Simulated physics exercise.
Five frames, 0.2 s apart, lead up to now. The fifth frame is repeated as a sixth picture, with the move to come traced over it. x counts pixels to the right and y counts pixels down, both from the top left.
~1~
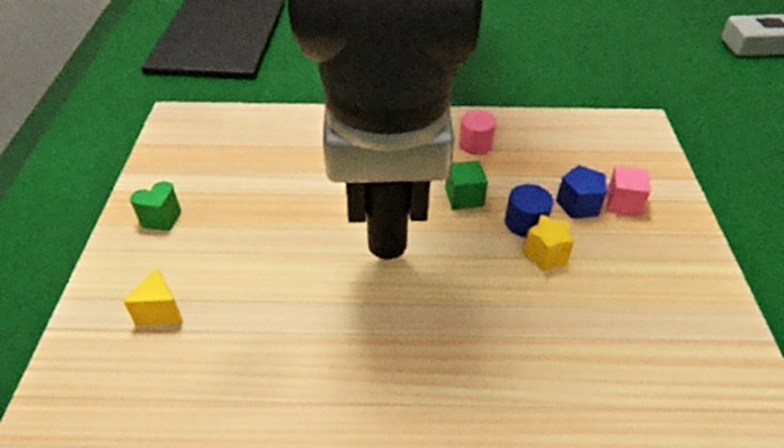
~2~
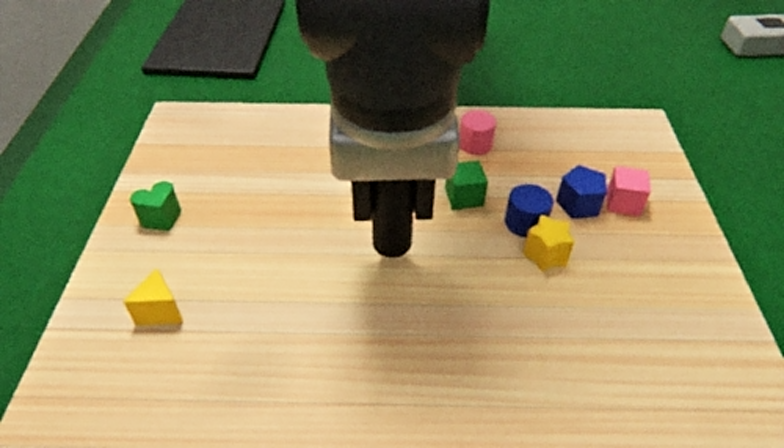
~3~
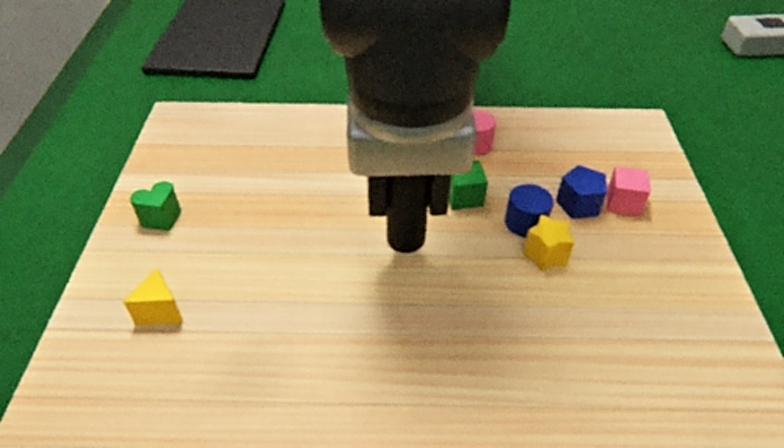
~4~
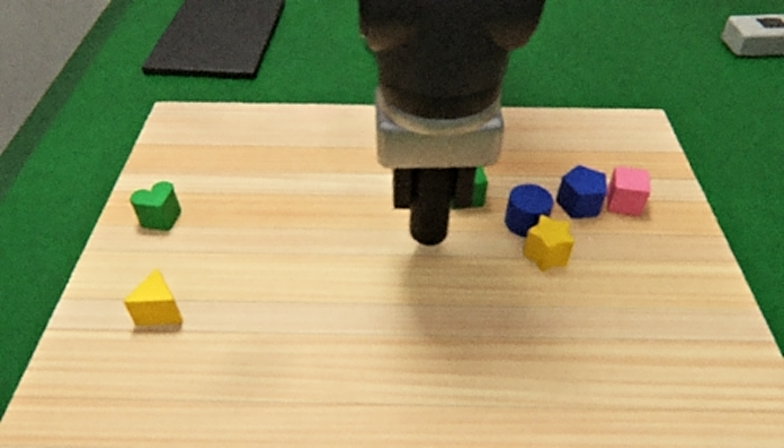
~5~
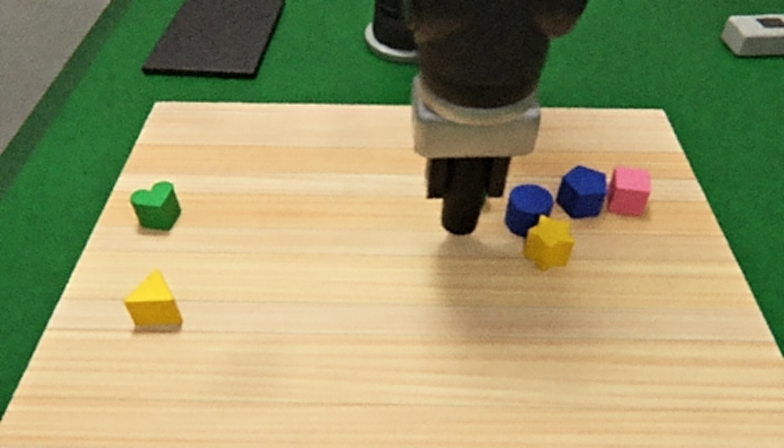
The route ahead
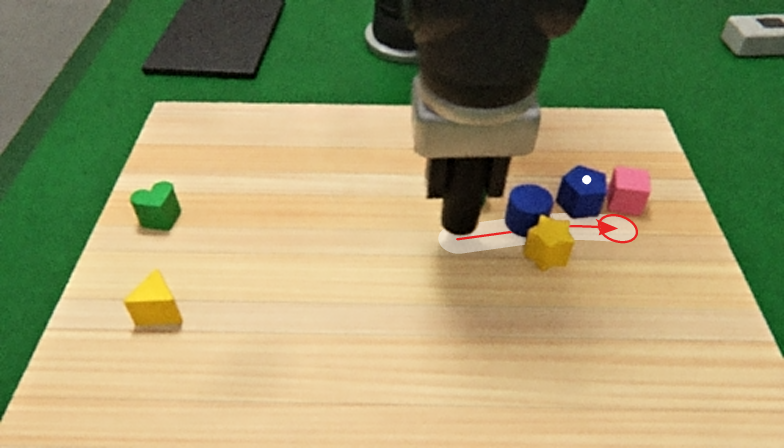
A dark robotic arm with a rod-like tip moves slowly rightward and slightly away above a wooden board, passing in front of a pink cylinder and a green block until both are hidden, while the scattered coloured blocks stay still.
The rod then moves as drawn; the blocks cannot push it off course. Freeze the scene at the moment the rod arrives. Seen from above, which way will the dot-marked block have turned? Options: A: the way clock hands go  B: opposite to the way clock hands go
The correct letter is A.
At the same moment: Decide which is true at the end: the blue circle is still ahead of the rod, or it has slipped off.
The rod should slip past it.
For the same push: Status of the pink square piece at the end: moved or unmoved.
It does get moved.
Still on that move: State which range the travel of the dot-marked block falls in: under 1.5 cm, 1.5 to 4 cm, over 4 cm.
Displacement: Past 4 cm.
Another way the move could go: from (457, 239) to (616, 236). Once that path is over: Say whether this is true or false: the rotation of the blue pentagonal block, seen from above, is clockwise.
The statement is true.
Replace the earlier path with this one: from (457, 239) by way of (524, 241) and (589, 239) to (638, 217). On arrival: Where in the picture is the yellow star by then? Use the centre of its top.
For the centre of its top, I'd go with (601, 243).
The line goes from (457, 239) via (510, 232) and (563, 226), ending at (618, 228); the dot is on the blue pentagonal block.
What follows on the original path. One third of the way, rod (515, 215); blue circle (549, 193).
Two thirds of the way, rod (569, 209); blue circle (584, 178); yellow star (566, 229), turned 60° clockwise; blue pentagonal block (610, 159), turned 15° clockwise; pink square piece (645, 177), turned 10° clockwise.
At the end, rod (625, 211); blue circle (597, 175); yellow star (567, 229), turned 60° clockwise; blue pentagonal block (611, 153), turned 30° clockwise; pink square piece (645, 177), turned 15° clockwise.
